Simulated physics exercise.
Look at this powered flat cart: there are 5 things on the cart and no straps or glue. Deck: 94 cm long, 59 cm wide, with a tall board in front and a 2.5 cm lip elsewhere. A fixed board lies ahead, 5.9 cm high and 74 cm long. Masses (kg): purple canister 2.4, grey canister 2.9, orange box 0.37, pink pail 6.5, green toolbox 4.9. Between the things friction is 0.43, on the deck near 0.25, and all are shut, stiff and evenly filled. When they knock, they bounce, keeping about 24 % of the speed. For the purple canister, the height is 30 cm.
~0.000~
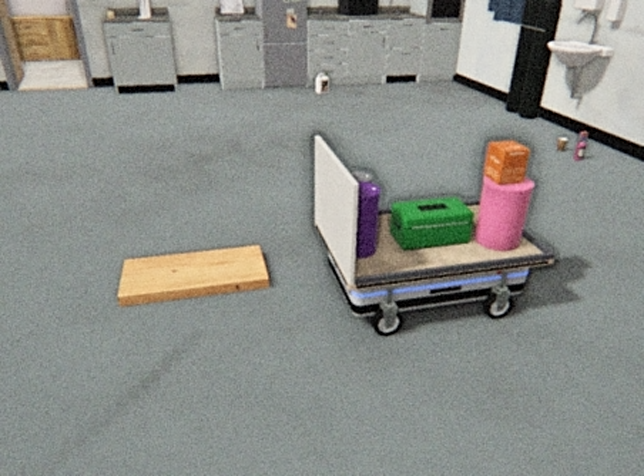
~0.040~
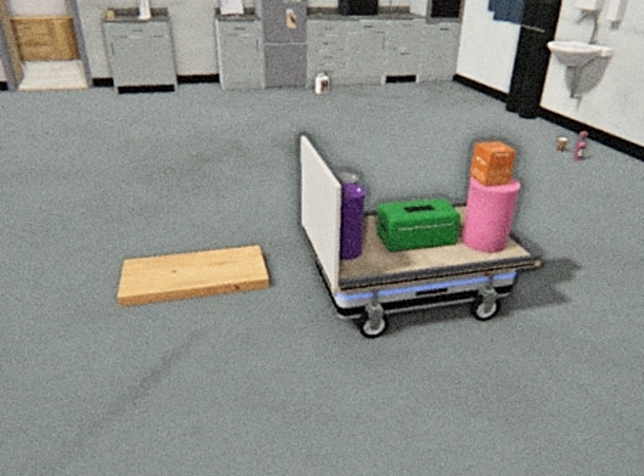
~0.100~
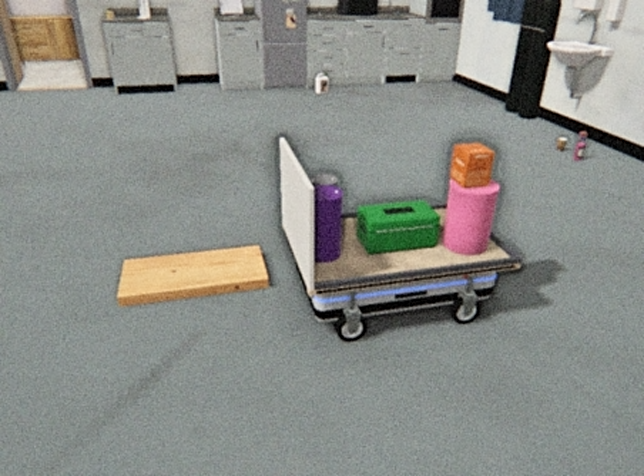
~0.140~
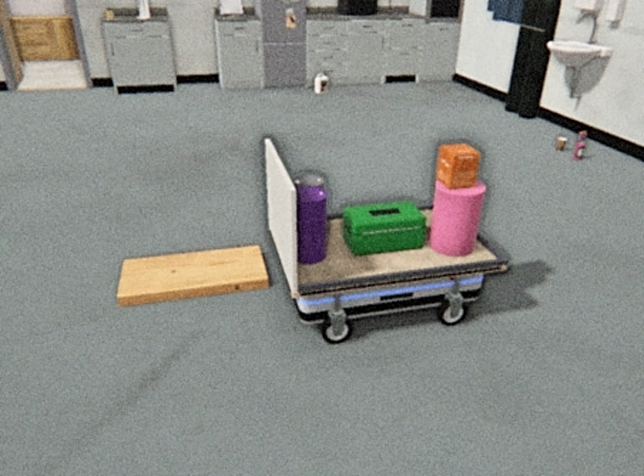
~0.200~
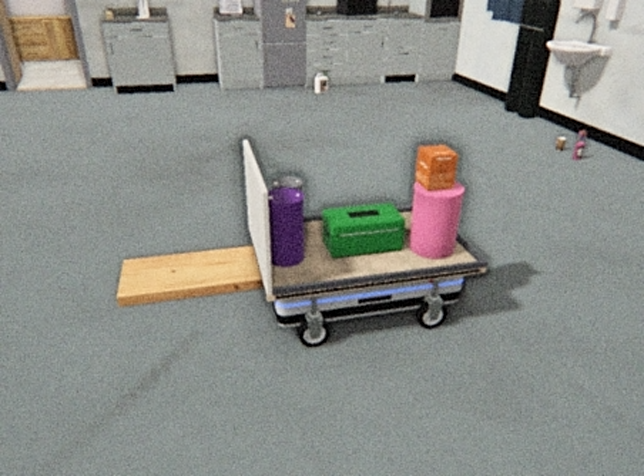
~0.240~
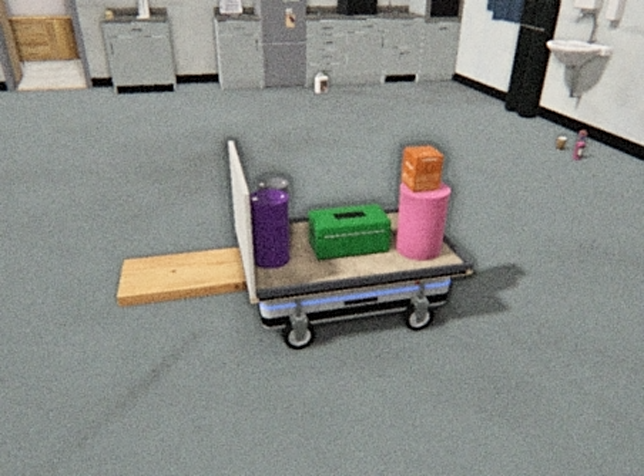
A flat cart carrying a purple canister, a green toolbox, and a pink pail with an orange box on top rolls left across the grey floor, its white upright board passing in front of one end of a wooden plank.
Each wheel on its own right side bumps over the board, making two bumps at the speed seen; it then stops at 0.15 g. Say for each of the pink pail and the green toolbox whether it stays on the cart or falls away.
The pink pail is shed. The green toolbox is retained.
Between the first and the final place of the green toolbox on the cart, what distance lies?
Roughly 12 centimetres.
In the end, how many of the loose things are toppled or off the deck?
The answer: 3.
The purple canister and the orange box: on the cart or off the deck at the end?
The purple canister ends off the deck; the orange box ends off the deck.
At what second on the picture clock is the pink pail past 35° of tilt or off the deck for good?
At around 1.1 seconds on the pictures' clock.
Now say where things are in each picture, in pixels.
In the first picture, 0 cm covered; pink pail (503, 212); green toolbox (431, 223).
In the second picture, 7 cm covered; orange box (492, 164); purple canister (345, 222).
In the third picture, 17 cm covered; orange box (472, 166).
In the fourth picture, 24 cm covered; purple canister (308, 226).
In the fifth picture, 34 cm covered; orange box (436, 168); purple canister (285, 228).
In the sixth picture, 41 cm covered; pink pail (422, 220); green toolbox (349, 231).
After 0.74 s, 126 cm covered; pink pail 20° off upright near (232, 224); green toolbox 3° off upright near (166, 252); purple canister 66° off upright.
After 1.24 s, 211 cm covered; purple canister and orange box now off the deck; pink pail 44° off upright near (10, 275); green toolbox moved 12 cm.
After 1.74 s, 273 cm covered; pink pail now off the deck; green toolbox moved 12 cm; grey canister moved 11 cm.
In the end (2.8 s), off the deck, purple canister, orange box and pink pail; not toppled but over 10 cm from the start, grey canister and green toolbox.
